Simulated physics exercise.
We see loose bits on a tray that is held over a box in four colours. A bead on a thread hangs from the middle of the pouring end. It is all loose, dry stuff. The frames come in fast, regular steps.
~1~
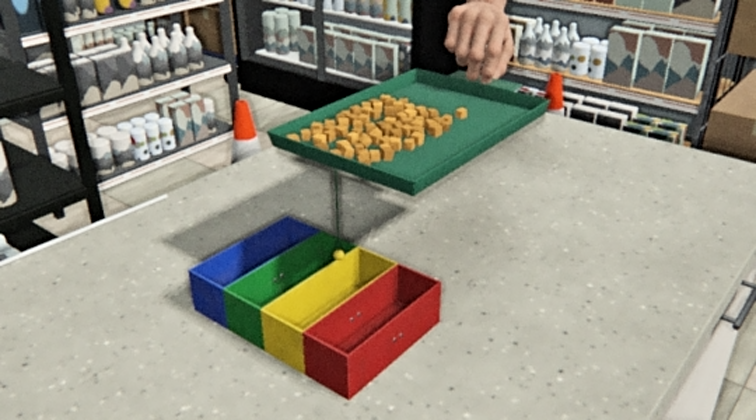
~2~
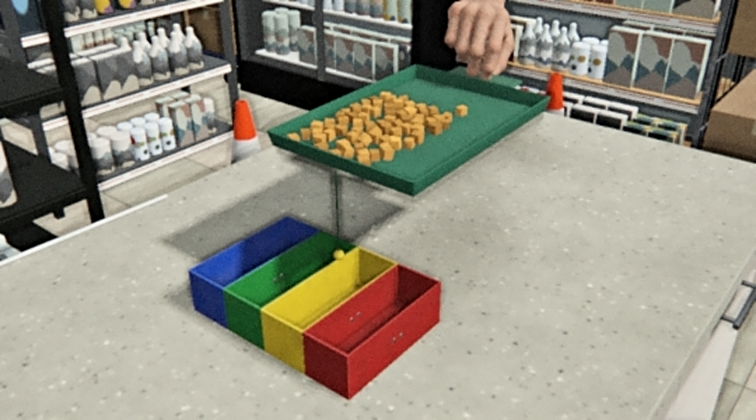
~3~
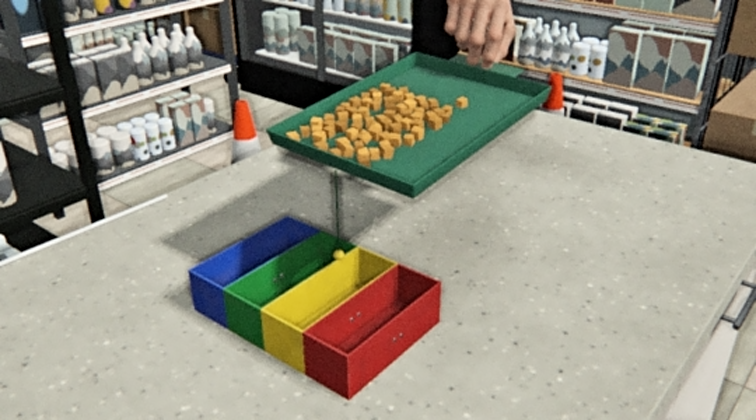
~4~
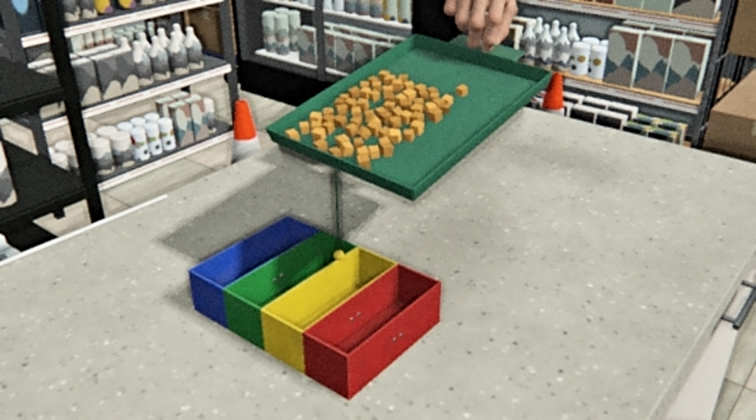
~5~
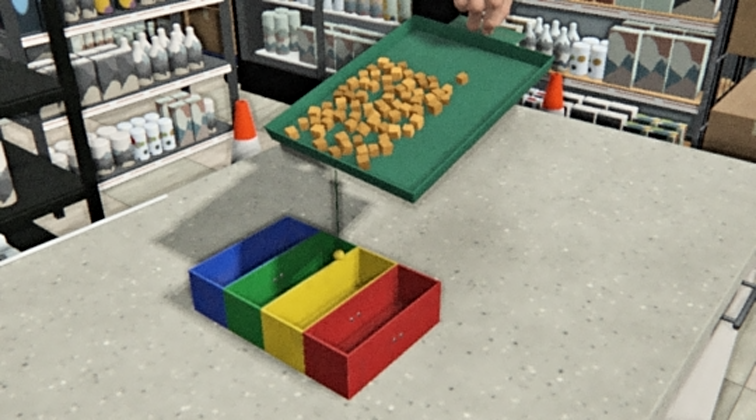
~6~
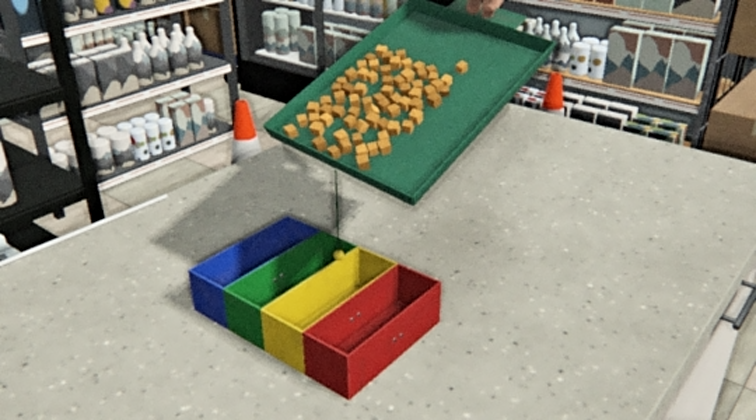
In a shop with stocked shelves and orange cones behind a pale speckled counter, the view looks down from a fixed, raised position. A green tray of orange-brown croutons is held above an open box with blue, green, yellow and red cells from left to right, a small bead hanging over it. After staying level briefly, the tray tilts steadily as the hand raises its far end, its near right corner dipping lowest.
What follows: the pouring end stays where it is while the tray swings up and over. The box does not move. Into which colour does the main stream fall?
The red one ends fullest.
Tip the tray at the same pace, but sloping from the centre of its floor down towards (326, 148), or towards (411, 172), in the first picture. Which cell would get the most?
In turn: The blue cell; that red cell.
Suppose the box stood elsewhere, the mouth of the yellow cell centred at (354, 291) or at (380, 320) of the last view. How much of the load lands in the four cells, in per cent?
In turn 90 and 100 in a hundred.
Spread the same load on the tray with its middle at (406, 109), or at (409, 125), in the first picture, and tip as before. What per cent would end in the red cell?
In turn 50 and 50 in a hundred.
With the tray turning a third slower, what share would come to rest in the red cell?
Close to 40 per cent.
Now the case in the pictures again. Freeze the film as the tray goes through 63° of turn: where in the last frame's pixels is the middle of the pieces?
Close to (364, 143).
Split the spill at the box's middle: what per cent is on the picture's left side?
Near 30 %.
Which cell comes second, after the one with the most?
Next in line is the cell in yellow.
Just after the last frame, tray tipped steeply; every one on the tray.
A moment on, tray tipped right over; every one on the tray.
Further on, tray tipped past a quarter turn; roughly half in the red cell; roughly a quarter in the yellow cell; about a tenth in the green cell; roughly a quarter falling or outside the box.
When it is over, tray tipped past a quarter turn; roughly half in the red cell; roughly a quarter in the yellow cell; about a tenth in the green cell; not one in the blue cell; roughly a quarter outside the box.
